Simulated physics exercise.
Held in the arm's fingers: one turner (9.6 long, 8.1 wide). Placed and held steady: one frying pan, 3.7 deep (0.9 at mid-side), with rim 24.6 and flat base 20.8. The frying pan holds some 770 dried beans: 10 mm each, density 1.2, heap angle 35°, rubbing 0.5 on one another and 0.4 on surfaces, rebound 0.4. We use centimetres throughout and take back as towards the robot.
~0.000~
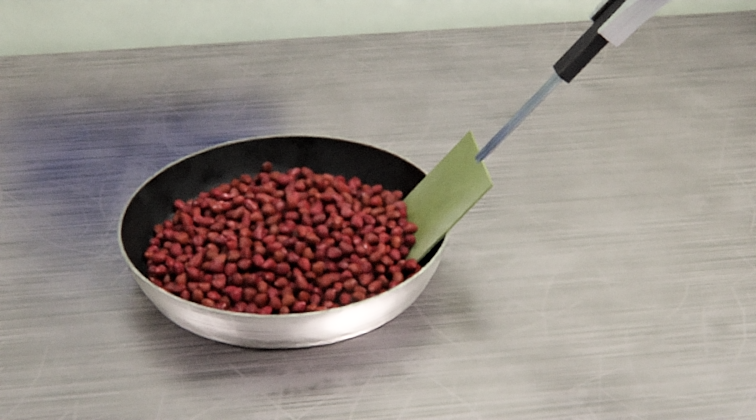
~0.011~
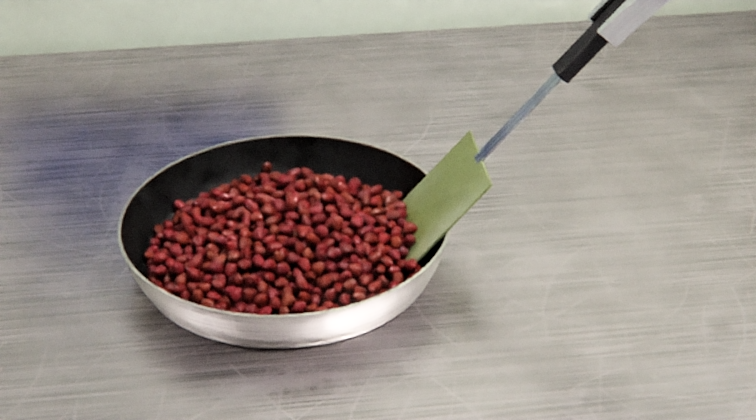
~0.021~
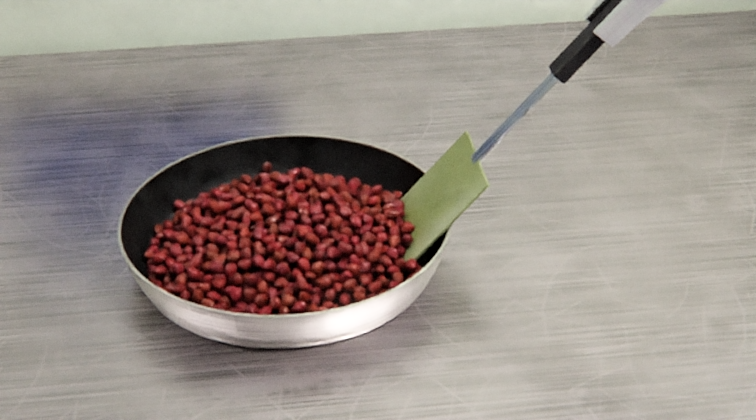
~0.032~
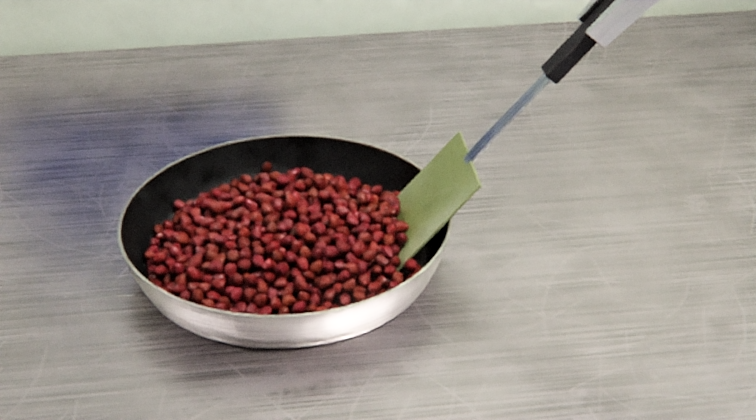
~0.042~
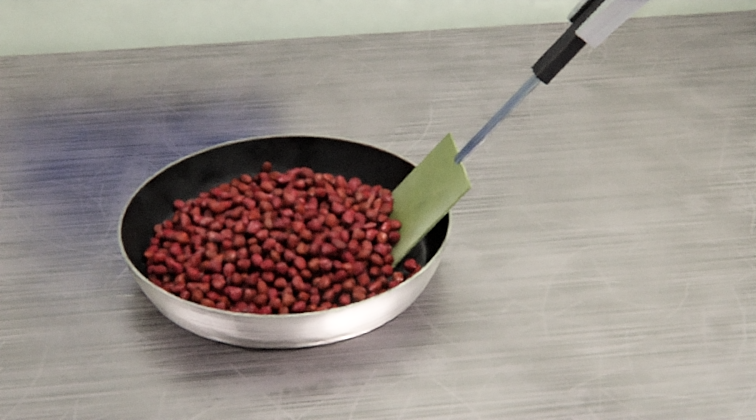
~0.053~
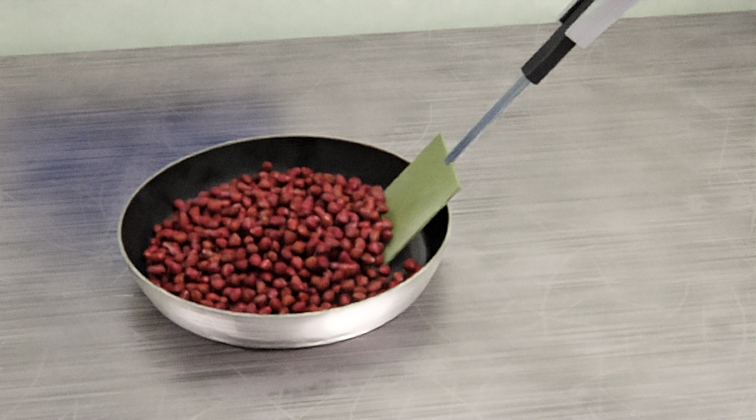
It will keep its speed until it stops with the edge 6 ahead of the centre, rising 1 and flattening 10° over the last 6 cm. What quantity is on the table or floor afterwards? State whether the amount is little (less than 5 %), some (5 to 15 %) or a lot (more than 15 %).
The amount is little, less than 5 %.
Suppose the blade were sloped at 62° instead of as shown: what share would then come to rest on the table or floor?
Then about 0 per cent.
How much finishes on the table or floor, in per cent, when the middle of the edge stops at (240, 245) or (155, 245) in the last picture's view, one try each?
Around 0 per cent for the first try and 20 per cent for the second.
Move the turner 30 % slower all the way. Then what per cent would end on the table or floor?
About 0 %.
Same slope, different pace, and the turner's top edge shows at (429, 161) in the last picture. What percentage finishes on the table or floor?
Estimate: Close to 10 %.
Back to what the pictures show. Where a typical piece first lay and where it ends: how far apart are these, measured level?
3 cm.
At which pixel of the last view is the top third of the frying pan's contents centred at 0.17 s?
Around (219, 232).
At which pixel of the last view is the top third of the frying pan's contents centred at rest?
(182, 229).
After 0.11 s, sloping 49°, highest piece 4 above the table; 771 in the frying pan.
After 0.17 s, sloping 45°, highest piece 5 above the table; 771 in the frying pan.
After 0.40 s, sloping 39°, highest piece 5 above the table; 762 in the frying pan, 8 on the table or floor, 1 on the blade or in flight.
After 1.45 s, sloping 39°, highest piece 5 above the table; 760 in the frying pan, 11 on the table or floor.
In the end, 760 in the frying pan, 11 on the table or floor. That is 1 % on the table or floor.
